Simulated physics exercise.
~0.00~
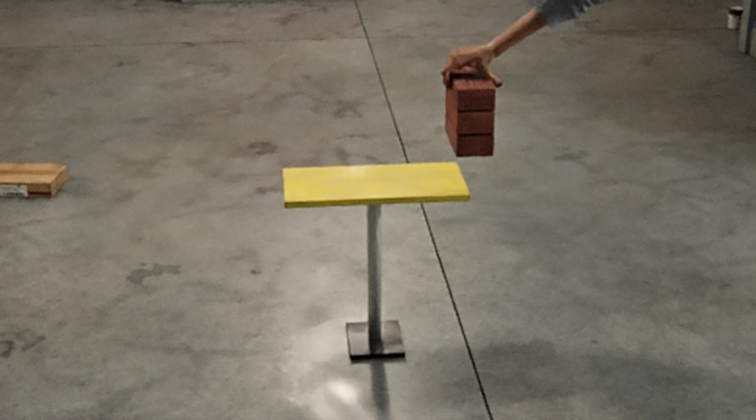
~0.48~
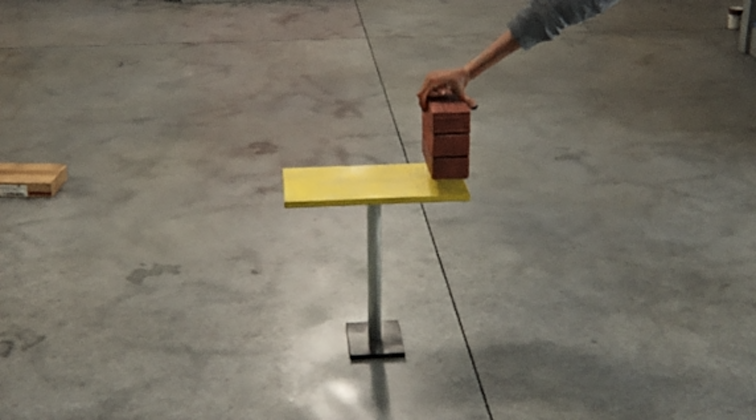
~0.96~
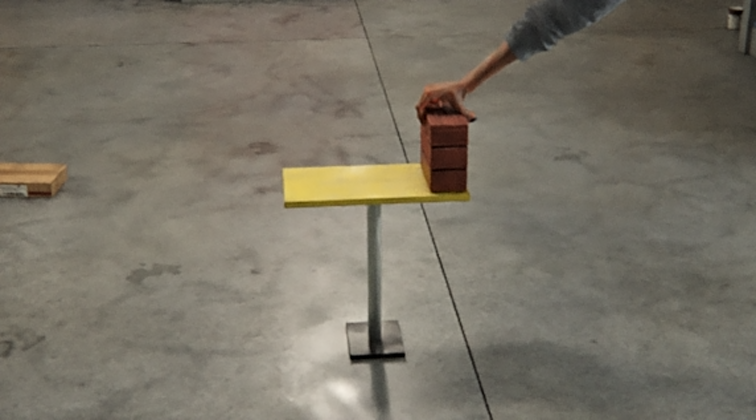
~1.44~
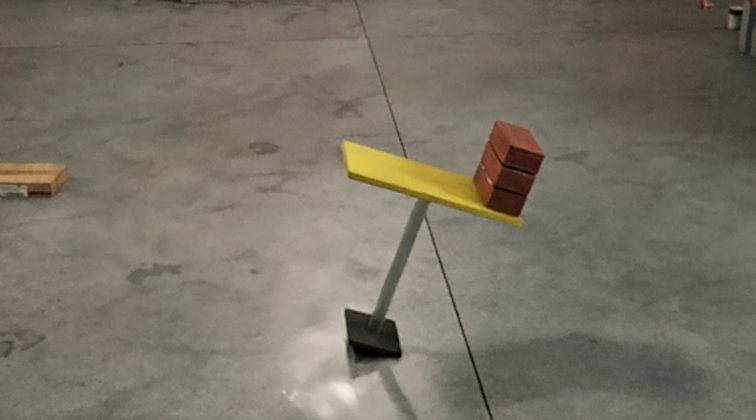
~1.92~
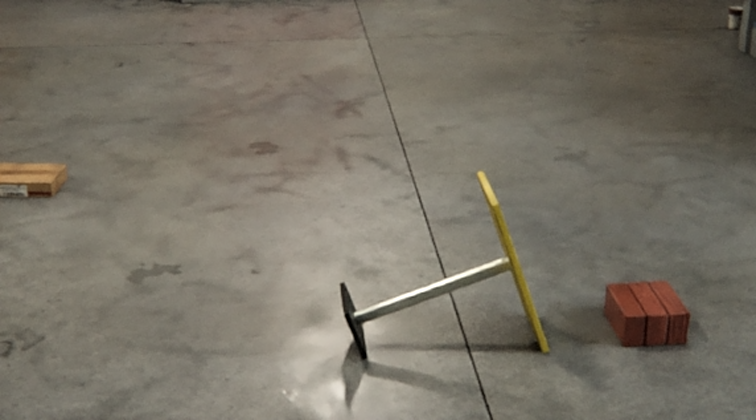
A yellow stand with a flat rectangular top, a thin grey post and a small dark square base stands in the middle of a grey concrete floor, seen from a still, slightly raised view, with a piece of wood at the left edge. A hand reaches in from the upper right, holding a stack of three red bricks. It lowers the stack onto the right end of the yellow top, then lets go and withdraws. The stand tips to the right with the bricks still on it. It ends toppled on its side, the bricks on the floor to its right.
